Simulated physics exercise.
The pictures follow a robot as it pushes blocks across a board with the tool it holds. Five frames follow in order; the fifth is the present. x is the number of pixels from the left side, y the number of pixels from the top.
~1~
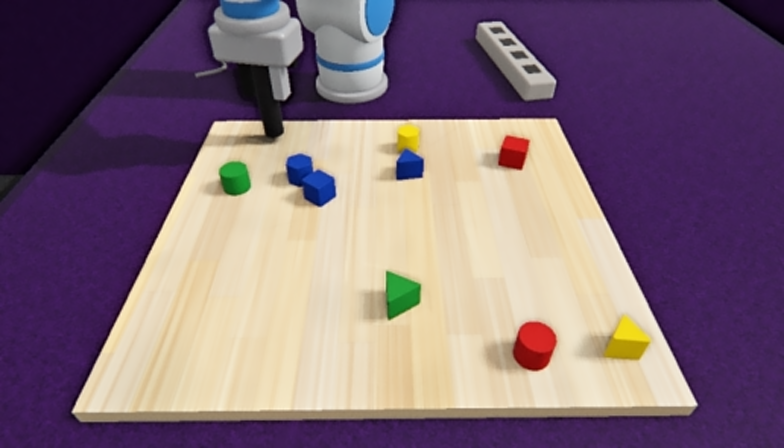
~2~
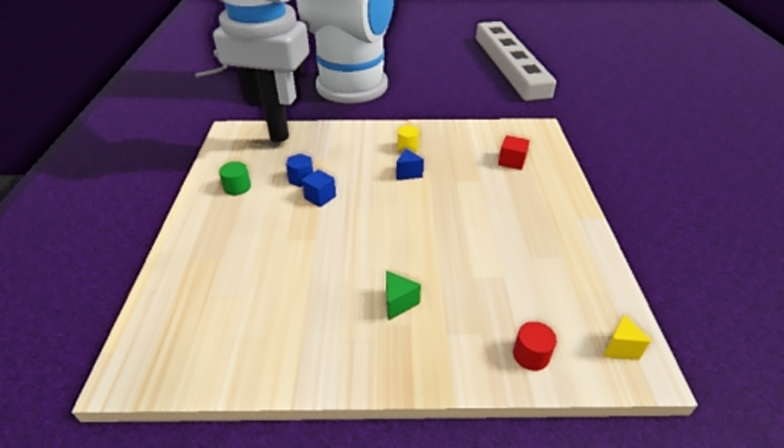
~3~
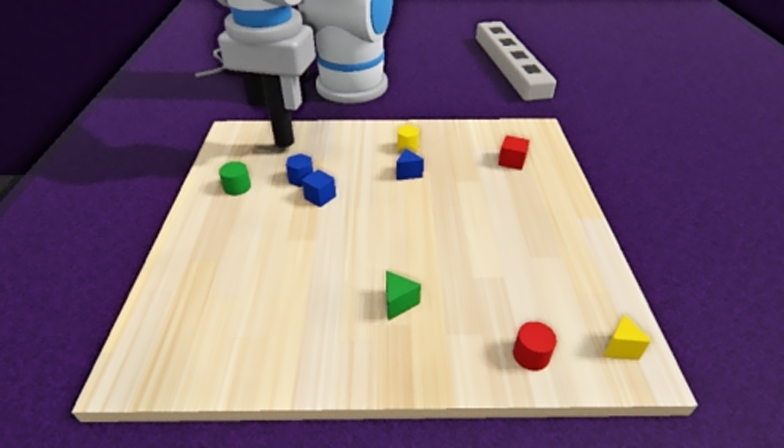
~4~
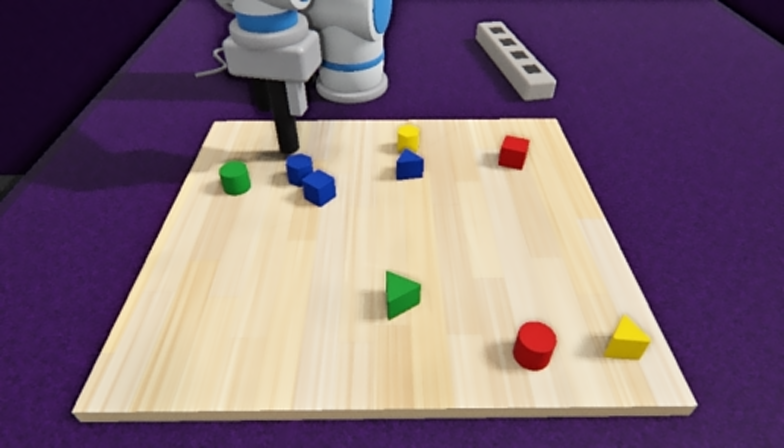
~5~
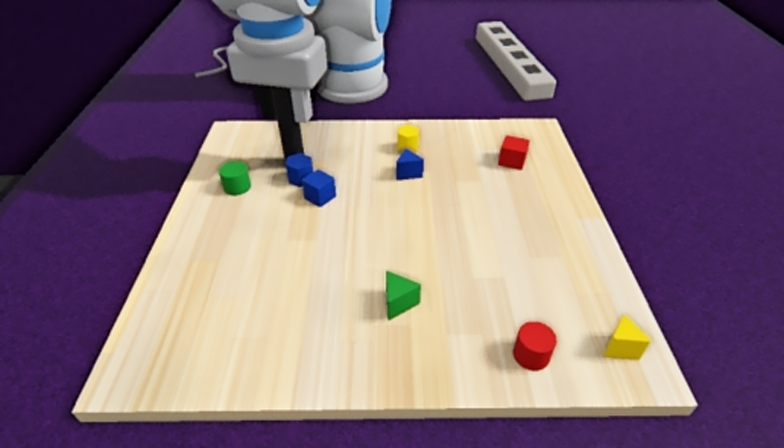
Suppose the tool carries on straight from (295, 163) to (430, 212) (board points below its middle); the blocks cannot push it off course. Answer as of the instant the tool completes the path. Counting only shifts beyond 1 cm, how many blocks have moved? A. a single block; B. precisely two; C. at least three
Option A.
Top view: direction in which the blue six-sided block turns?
That block twists clockwise.
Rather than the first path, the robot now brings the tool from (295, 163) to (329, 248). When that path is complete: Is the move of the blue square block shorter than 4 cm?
No, that is not how it ends up.
The first path, step by step. One third of the way, tool (336, 171); blue six-sided block (304, 166), turned 60° clockwise.
Two thirds of the way, tool (382, 188); blue six-sided block (304, 166), turned 60° clockwise.
At the end, tool (431, 205); blue six-sided block (304, 166), turned 60° clockwise; blue square block still.
